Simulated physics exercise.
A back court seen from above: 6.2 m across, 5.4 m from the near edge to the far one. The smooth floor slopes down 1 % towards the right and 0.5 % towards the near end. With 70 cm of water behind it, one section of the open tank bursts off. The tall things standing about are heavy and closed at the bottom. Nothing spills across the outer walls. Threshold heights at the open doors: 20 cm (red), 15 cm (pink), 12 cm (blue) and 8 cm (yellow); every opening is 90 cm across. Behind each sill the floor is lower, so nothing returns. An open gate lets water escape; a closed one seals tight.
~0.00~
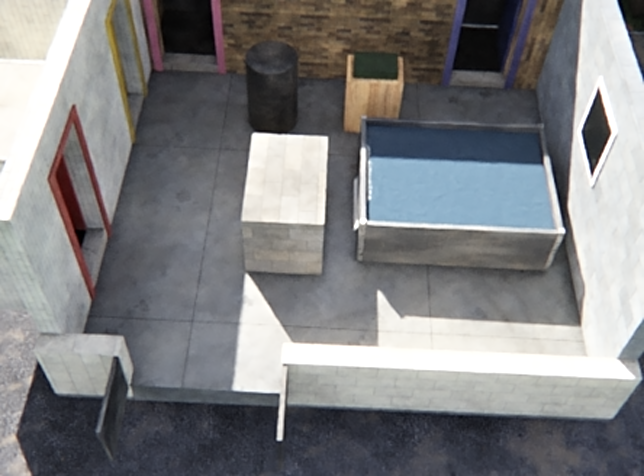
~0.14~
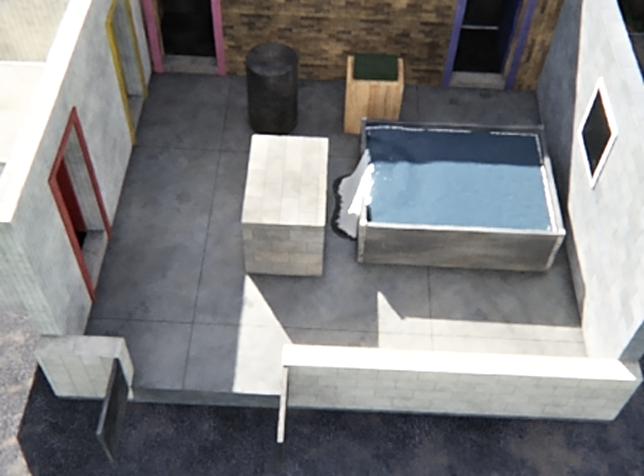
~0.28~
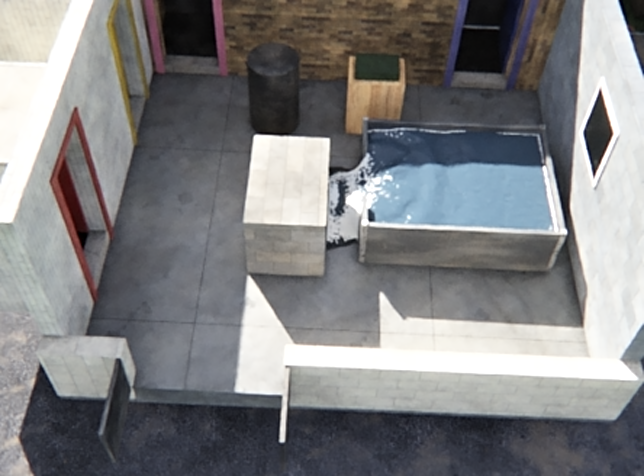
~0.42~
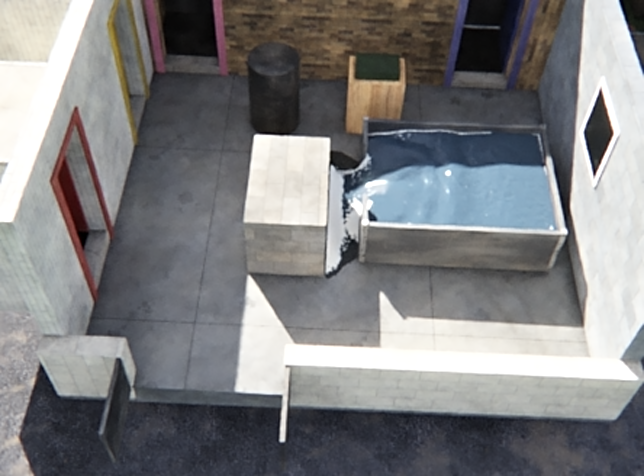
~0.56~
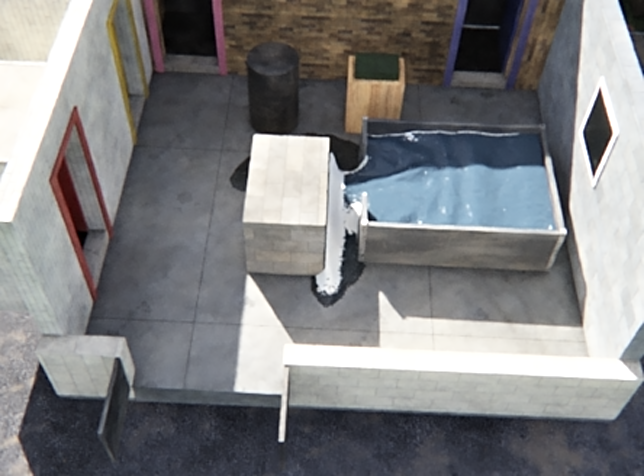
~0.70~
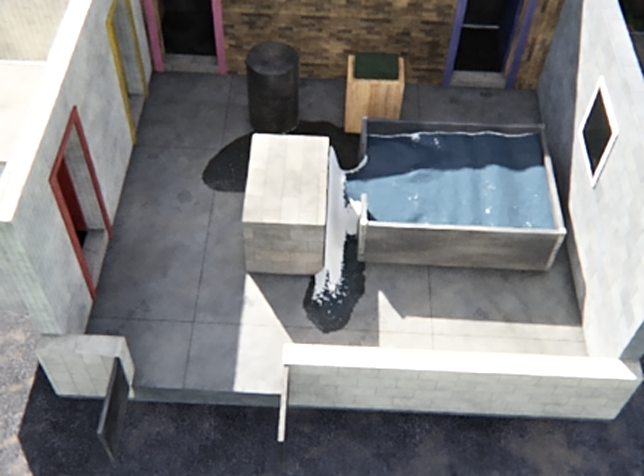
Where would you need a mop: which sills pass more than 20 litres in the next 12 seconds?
The water let in: At the red door it stays under the limit; at the pink door it stays under the limit; at the blue door it does not reach the limit; at the yellow door it goes over the limit.
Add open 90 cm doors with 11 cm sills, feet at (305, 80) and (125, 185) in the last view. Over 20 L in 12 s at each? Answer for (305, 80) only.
There: Over.
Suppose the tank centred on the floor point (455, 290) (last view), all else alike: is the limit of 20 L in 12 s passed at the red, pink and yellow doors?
Then: Red under, pink under, yellow under.
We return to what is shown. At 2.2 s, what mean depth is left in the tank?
About 45 cm.
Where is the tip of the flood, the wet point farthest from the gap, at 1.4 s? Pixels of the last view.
Around (144, 107).
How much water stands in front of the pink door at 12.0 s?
Roughly 5.5 cm deep.
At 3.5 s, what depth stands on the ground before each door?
In cm: Red 3, pink 14, blue 2, yellow 16.
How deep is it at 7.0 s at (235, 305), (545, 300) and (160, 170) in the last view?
About 6, 10 and 6 cm.
After 1.4 s water covers 35 % of the floor and is deepest (56 cm) near (338, 206); red door not reached, pink door not reached, blue door not reached, yellow door 5 cm at the sill, 0 L in.
After 2.2 s water covers 50 % of the floor and is deepest (47 cm) near (338, 206); red door not reached, pink door 3 cm at the sill, 0 L in, blue door not reached, yellow door 17 cm at the sill, 14 L in.
After 3.5 s water covers 80 % of the floor and is deepest (34 cm) near (338, 206); red door 3 cm at the sill, 0 L in, pink door 14 cm at the sill, 0 L in, blue door 2 cm at the sill, 0 L in, yellow door 16 cm at the sill, 54 L in.
After 7.0 s water covers 95 % of the floor and is deepest (22 cm) near (338, 216); red door 4 cm at the sill, 0 L in, pink door 10 cm at the sill, 0 L in, blue door 11 cm at the sill, 1 L in, yellow door 7 cm at the sill, 89 L in.
After 12.0 s water covers 95 % of the floor and is deepest (14 cm) near (586, 390); red door 6 cm at the sill, 0 L in, pink door 6 cm at the sill, 0 L in, blue door 10 cm at the sill, 1 L in, yellow door 6 cm at the sill, 90 L in.
